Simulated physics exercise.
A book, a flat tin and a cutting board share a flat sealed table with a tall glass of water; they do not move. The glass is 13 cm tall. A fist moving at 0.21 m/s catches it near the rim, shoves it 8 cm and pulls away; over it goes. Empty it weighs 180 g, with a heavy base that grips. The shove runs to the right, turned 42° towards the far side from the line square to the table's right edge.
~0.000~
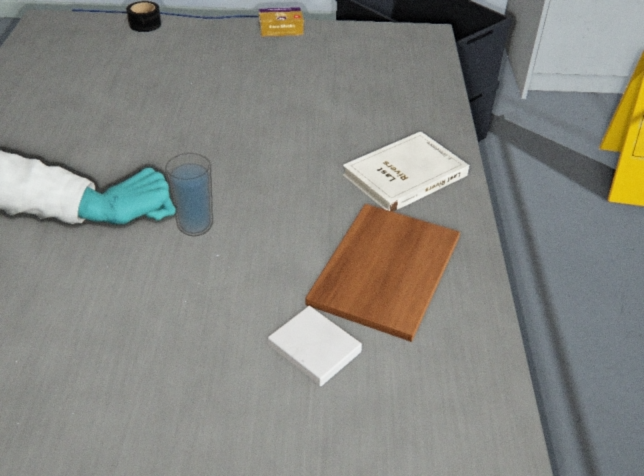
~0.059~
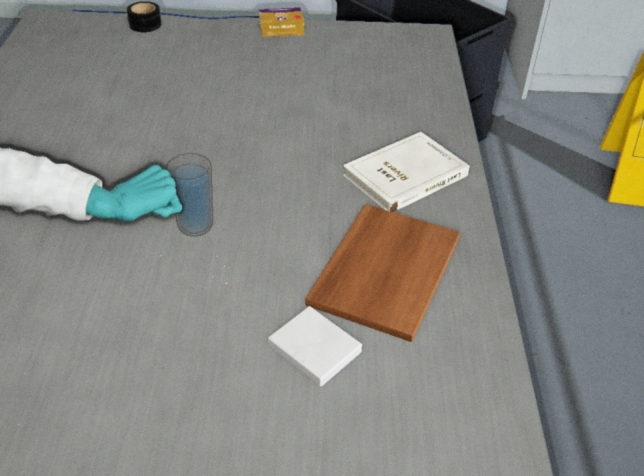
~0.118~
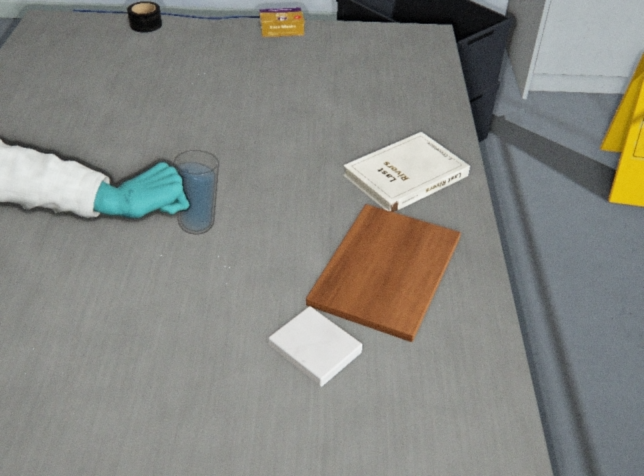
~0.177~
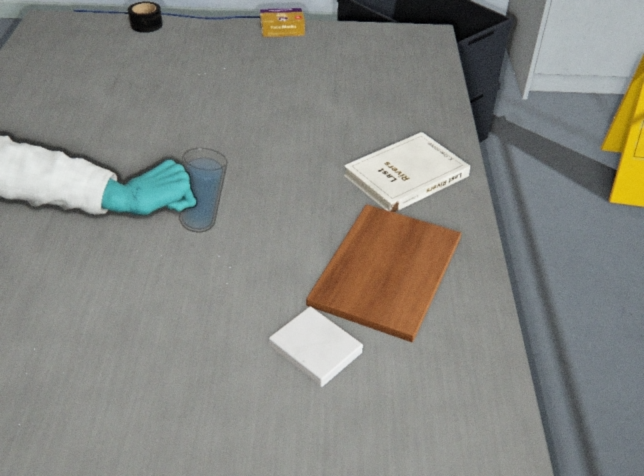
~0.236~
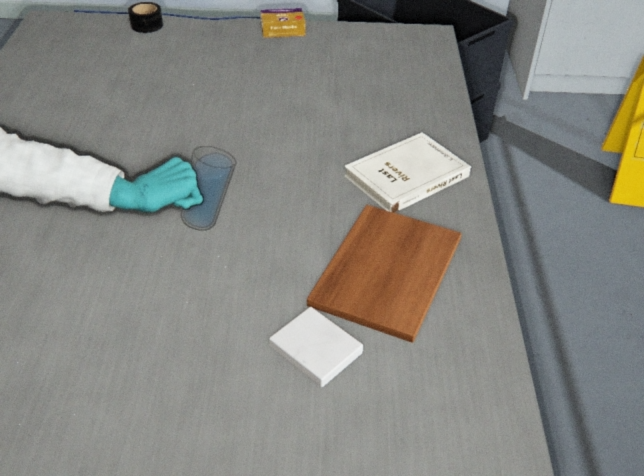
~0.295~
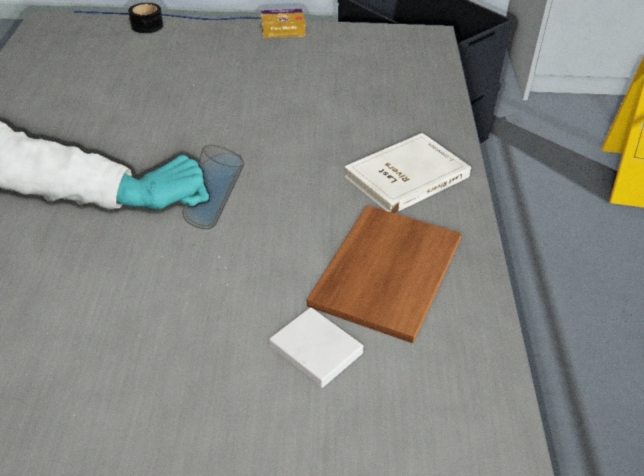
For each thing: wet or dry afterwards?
Book: Ends up wet; flat tin: Keeps dry; cutting board: Gets wet.
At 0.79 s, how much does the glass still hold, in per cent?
Some 36 per cent.
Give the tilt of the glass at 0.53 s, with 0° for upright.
About 84°.
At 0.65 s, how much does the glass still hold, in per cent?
Some 58 per cent.
By 0.53 s the tilt is 84° and 99 per cent is in the glass, 0 has run off the table; wet so far, nothing.
By 0.65 s the tilt is 87° and 59 per cent is in the glass, 0 has run off the table; wet so far, book.
By 0.79 s the tilt is 87° and 37 per cent is in the glass, 0 has run off the table; wet so far, book, cutting board.
By 1.03 s the tilt is 87° and 20 per cent is in the glass, 4 has run off the table; wet so far, book, cutting board.
At rest 5 per cent is in the glass, 15 has run off the table; wet so far, book, cutting board.
